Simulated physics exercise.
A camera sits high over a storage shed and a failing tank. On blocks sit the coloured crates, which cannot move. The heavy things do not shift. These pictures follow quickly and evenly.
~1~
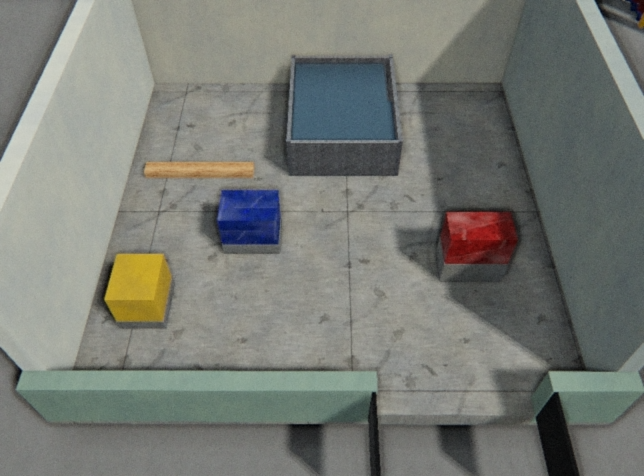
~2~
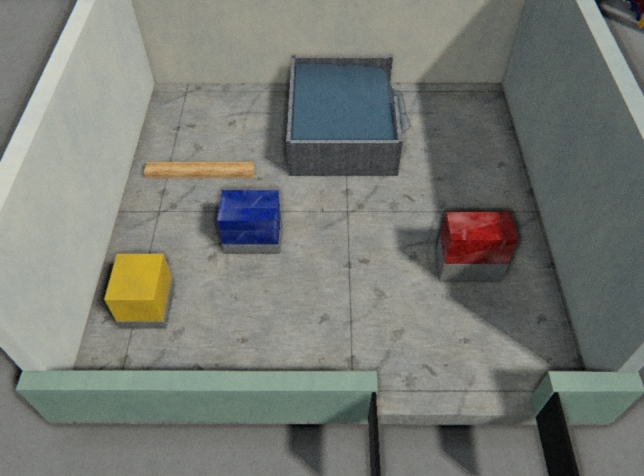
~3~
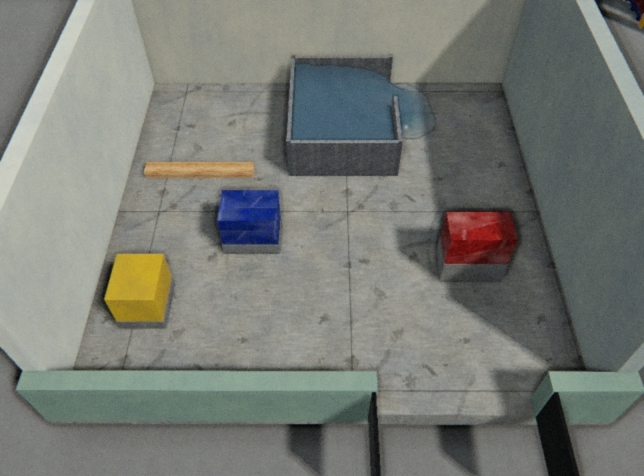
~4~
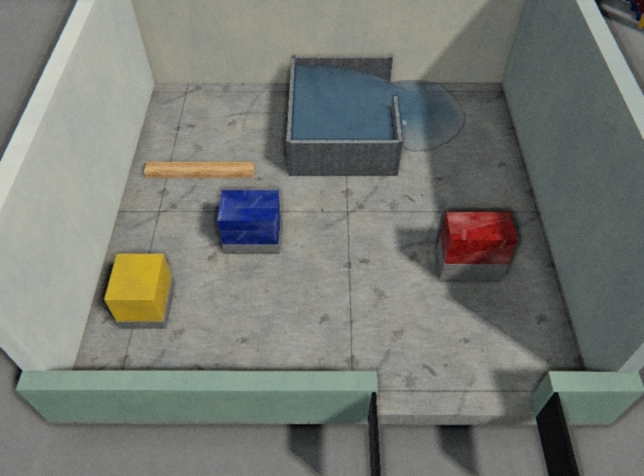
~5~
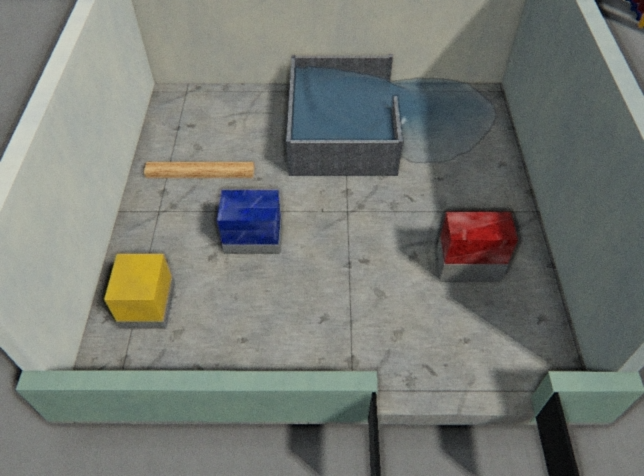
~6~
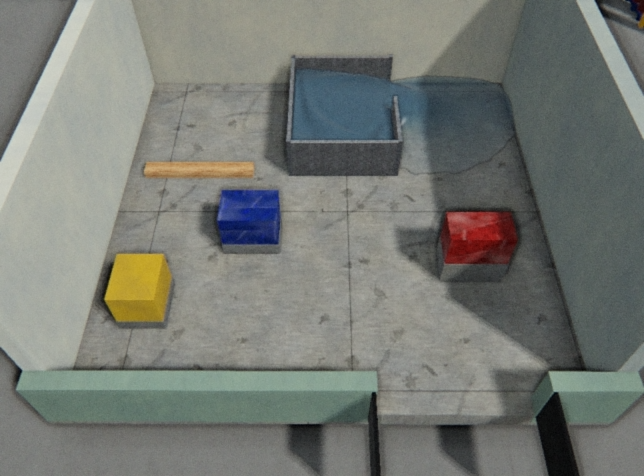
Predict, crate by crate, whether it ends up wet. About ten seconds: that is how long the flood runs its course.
The red crate will be missed by the water, the yellow crate will be missed by the water, the blue crate will be missed by the water.
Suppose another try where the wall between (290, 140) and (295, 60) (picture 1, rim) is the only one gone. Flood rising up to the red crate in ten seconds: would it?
Then: Red remains dry.
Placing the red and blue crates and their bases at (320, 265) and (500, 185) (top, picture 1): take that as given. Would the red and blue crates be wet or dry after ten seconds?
Note: Red crate untouched, blue crate flooded.
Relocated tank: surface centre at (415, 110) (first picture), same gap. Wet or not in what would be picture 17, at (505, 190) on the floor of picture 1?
Submerged.
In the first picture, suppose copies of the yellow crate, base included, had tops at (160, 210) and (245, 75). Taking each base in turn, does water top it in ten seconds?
Stays clear, then stays clear.
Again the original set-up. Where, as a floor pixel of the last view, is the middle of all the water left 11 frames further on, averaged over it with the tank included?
Close to (408, 128), I reckon.
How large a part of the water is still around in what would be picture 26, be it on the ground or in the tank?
My reading is around 100 percent.
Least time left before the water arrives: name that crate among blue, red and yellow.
That's the red crate.
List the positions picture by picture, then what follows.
In the first frame, the water tank at (343, 100) is whole and still.
In the second frame, water pours out at (389, 101) and has run to a hidden place.
In the third frame, water pours out at (389, 102) and has run to (430, 126).
In the fourth frame, water pours out at (389, 103) and has run to (461, 117).
In the fifth frame, water pours out at (389, 102) and has run to (491, 117).
In the sixth frame, water pours out at (389, 102) and has run to (503, 90).
A moment on, water covers 15 % of the floor; the red crate not reached, the yellow crate not reached, the blue crate not reached.
Next, water covers 20 % of the floor; the red crate water round its plinth, the yellow crate not reached, the blue crate not reached.
Then, water covers 40 % of the floor; the red crate water round its plinth, the yellow crate not reached, the blue crate not reached.
Later, water covers 75 % of the floor; the red crate water round its plinth, the yellow crate water round its plinth, the blue crate water round its plinth.
In the end, water covers 95 % of the floor; the red crate stayed above the water, the yellow crate stayed above the water, the blue crate stayed above the water.
